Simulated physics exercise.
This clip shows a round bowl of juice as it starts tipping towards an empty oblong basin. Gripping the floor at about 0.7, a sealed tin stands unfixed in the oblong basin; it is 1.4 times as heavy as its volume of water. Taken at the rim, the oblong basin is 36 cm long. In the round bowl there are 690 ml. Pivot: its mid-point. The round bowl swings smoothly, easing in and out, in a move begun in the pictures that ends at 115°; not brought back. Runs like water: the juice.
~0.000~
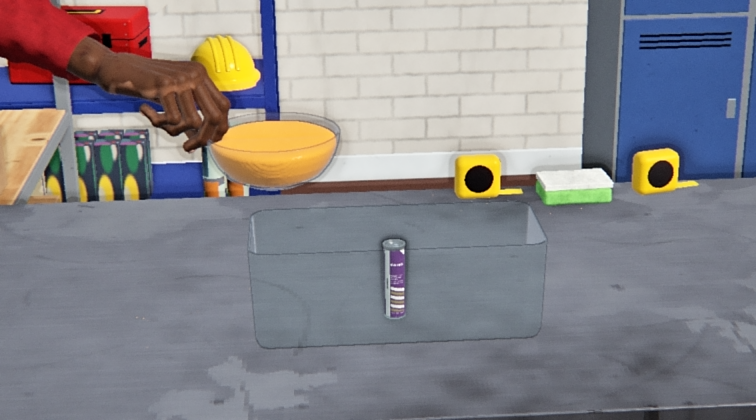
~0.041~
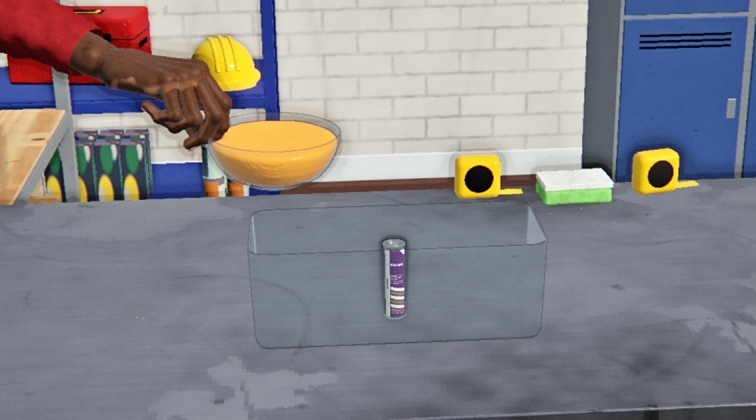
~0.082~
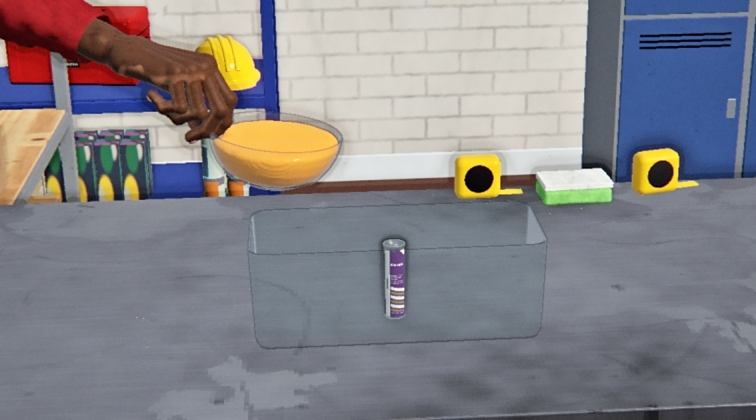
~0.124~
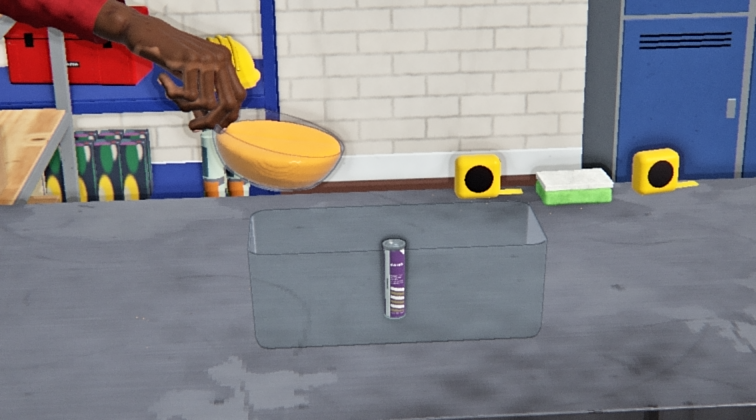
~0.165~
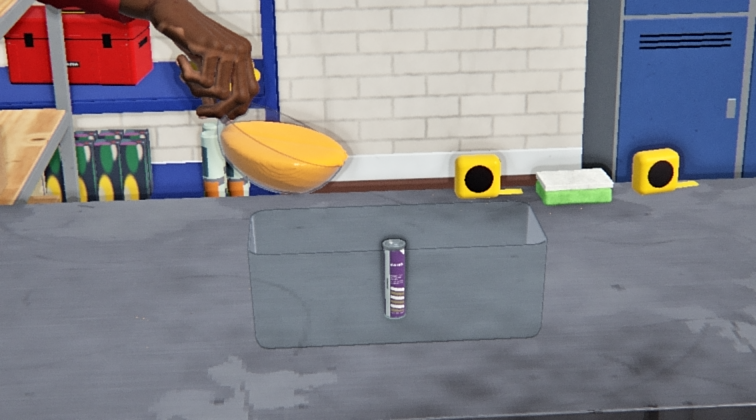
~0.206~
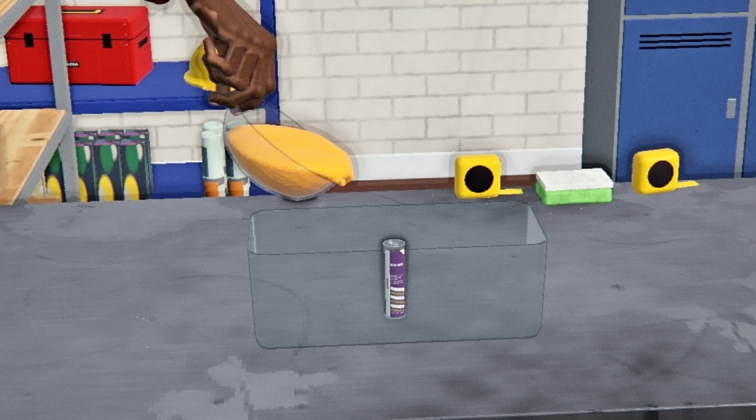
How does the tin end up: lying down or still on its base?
It tumbles over.
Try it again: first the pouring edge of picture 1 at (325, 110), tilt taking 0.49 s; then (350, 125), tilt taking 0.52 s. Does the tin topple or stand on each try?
The tin overturns the first time and overturns the second time.
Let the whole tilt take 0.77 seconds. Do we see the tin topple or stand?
Result: Tin still standing.
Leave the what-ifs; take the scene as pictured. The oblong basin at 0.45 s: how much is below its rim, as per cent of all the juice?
Around 94 percent.
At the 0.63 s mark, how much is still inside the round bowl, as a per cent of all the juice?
Share remaining: Approx. 0 %.
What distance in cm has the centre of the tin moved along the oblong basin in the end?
The middle of the tin ends some 8.0 cm along the basin.
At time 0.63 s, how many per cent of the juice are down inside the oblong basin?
Reading: Approx. 98 %.
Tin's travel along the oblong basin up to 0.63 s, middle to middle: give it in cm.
About 4 cm.
Then, 0.45 s in, the tilt is 110° and 1 per cent is still to pour; the tin stands where it began.
Then, 0.63 s in, the tilt is 115° and 0 per cent is still to pour; the tin leans 25°.
Then, 0.82 s in, the tilt is 115° and 0 per cent is still to pour; the tin lies on its side.
Then, 1.02 s in, the tilt is 115° and 0 per cent is still to pour; the tin lies on its side.
Finally, the tin lies on its side.
